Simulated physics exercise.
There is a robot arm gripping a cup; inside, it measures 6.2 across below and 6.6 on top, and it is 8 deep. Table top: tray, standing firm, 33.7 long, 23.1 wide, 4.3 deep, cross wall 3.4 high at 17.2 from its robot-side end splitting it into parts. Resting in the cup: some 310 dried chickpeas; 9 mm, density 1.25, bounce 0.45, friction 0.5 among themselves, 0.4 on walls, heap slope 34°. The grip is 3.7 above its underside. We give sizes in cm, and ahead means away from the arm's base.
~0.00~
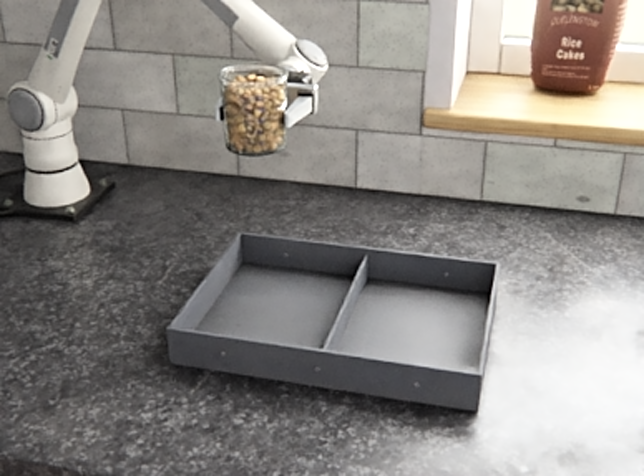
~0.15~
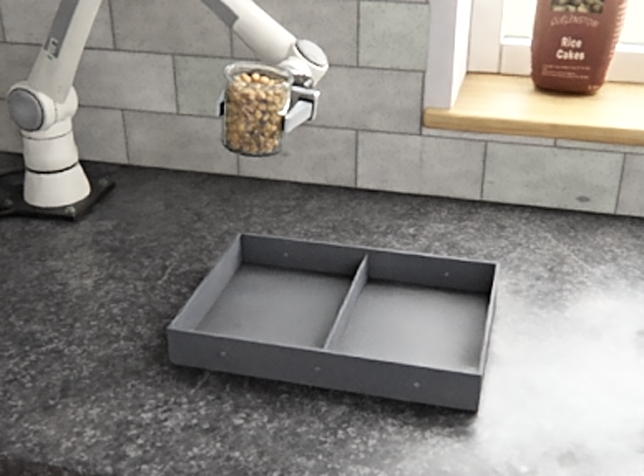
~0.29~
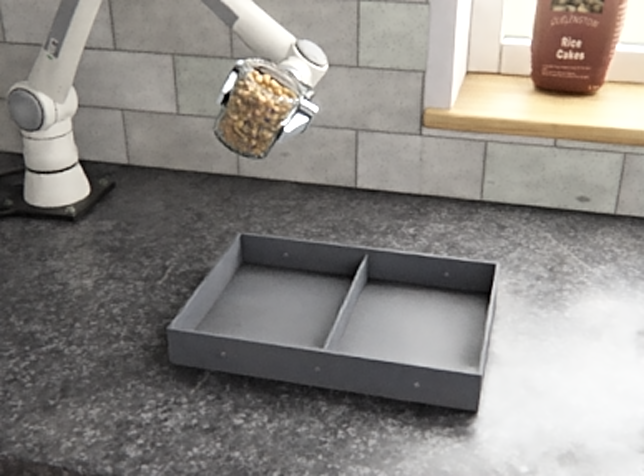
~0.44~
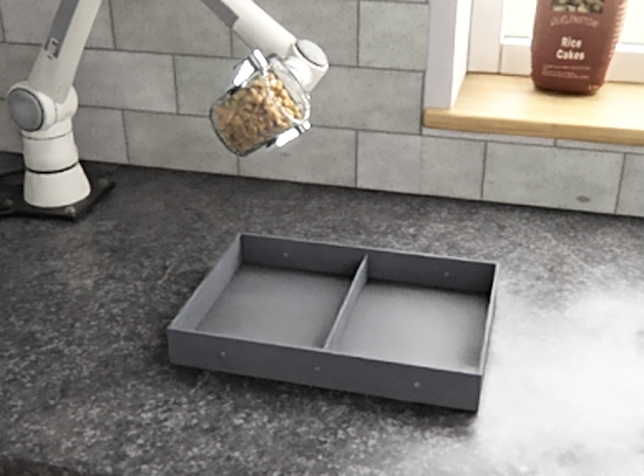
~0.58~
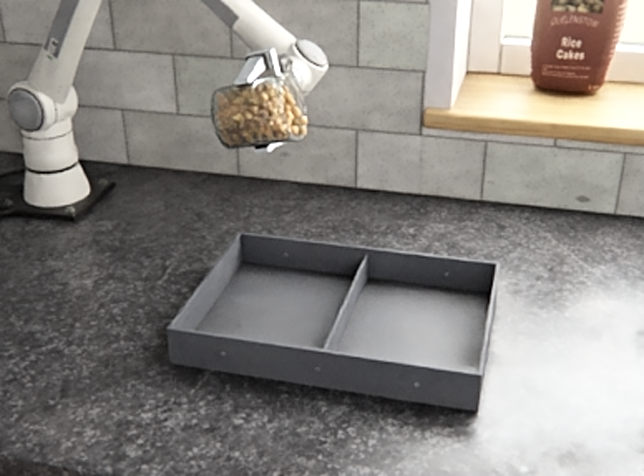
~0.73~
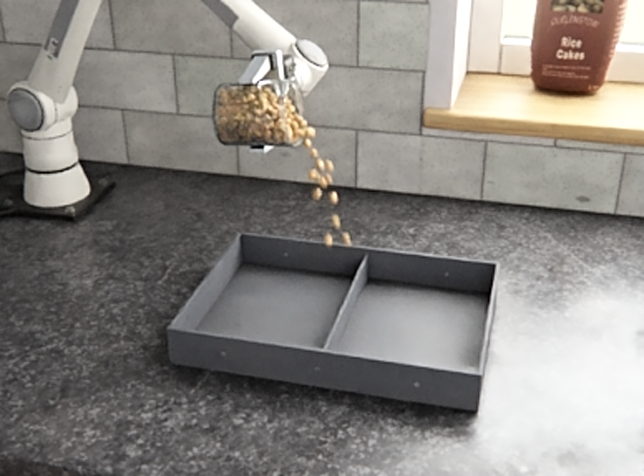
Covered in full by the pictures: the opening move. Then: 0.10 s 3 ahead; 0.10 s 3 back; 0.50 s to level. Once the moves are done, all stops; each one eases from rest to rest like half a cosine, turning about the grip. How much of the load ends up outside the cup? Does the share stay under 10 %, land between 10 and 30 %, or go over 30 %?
It goes over 30 %.
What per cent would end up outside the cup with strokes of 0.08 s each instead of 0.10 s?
It would be some 65 %.
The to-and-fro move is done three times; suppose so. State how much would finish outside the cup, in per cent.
About 80 per cent, then.
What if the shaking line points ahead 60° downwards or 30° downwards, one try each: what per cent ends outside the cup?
25 and 35 %.
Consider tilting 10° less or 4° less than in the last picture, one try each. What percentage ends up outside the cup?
It would be around 35 and 45 per cent.
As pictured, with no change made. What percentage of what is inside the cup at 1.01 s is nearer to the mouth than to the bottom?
Roughly 55 %.
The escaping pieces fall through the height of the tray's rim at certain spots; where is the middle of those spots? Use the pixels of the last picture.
They come through centred close to (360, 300).
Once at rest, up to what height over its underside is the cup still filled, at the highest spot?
5.5 cm.
After 1.01 s, tilted 79° forward, highest piece 26 above the table; 154 in the cup, 34 in the far-side part, 7 in the robot-side part, 116 in flight or on a rim.
After 1.29 s, tilted 15° forward, highest piece 30 above the table; 144 in the cup, 115 in the far-side part, 50 in the robot-side part, 2 in flight or on a rim.
After 1.63 s, level, highest piece 28 above the table; 144 in the cup, 115 in the far-side part, 52 in the robot-side part.
After 2.68 s, level, highest piece 28 above the table; 144 in the cup, 115 in the far-side part, 52 in the robot-side part.
In the end, 144 in the cup, 115 in the far-side part, 52 in the robot-side part. That is 54 % outside the cup.
